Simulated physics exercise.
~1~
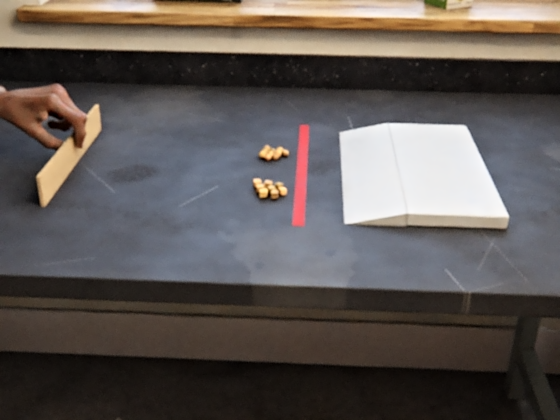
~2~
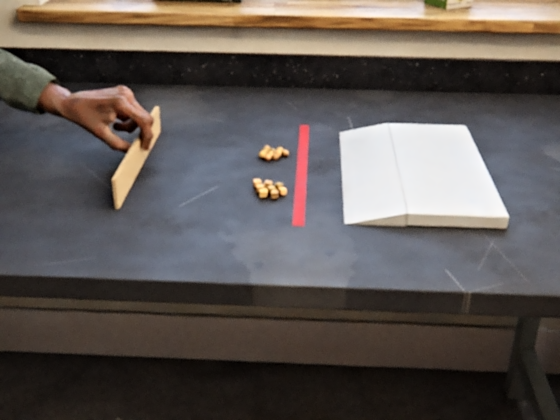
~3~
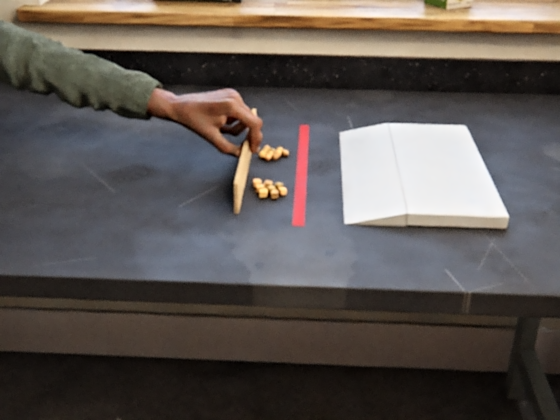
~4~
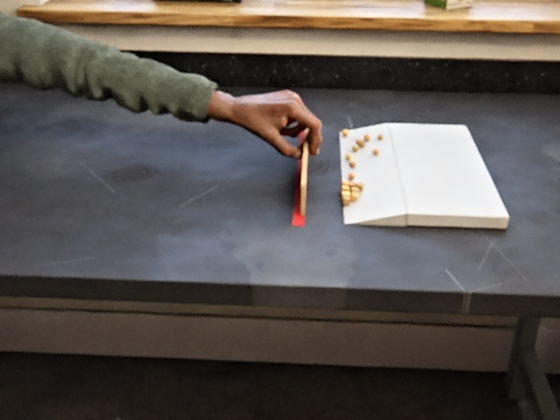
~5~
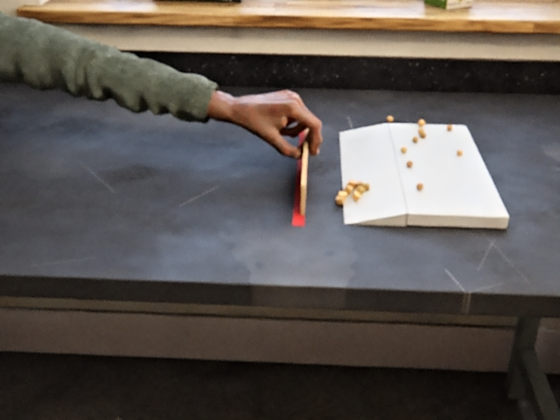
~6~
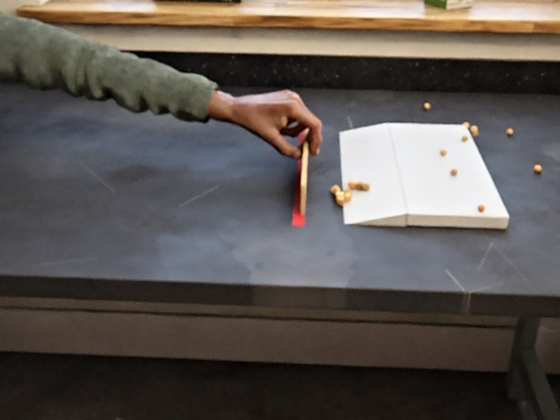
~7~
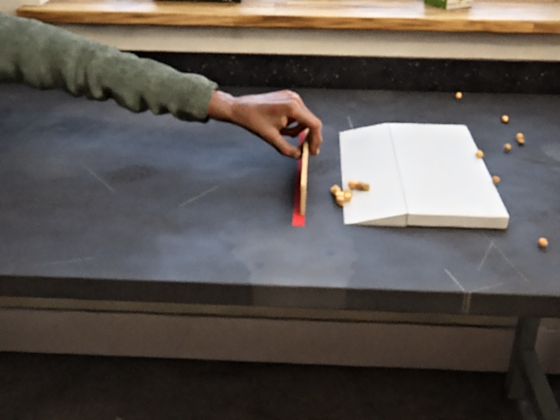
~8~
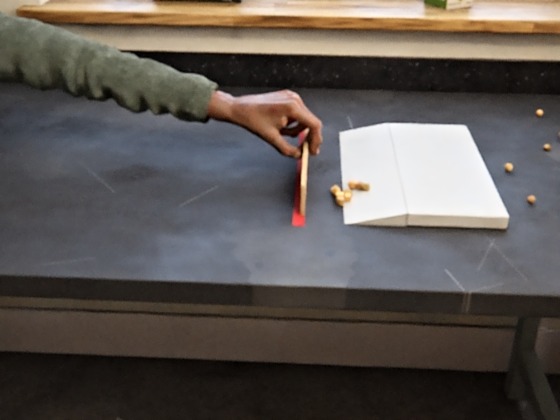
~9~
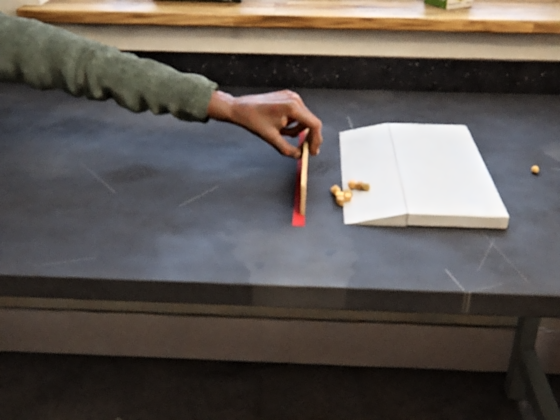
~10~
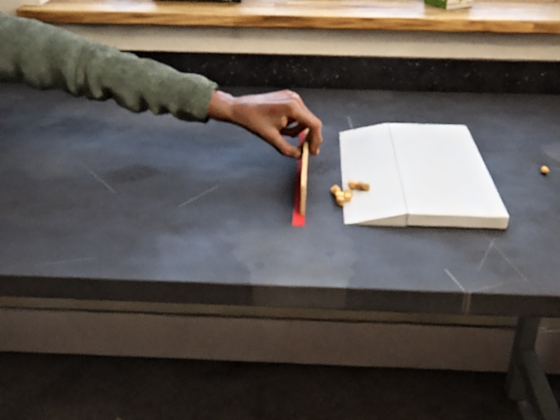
A hand slides a card to red tape, scattering some pieces over a white ramp.
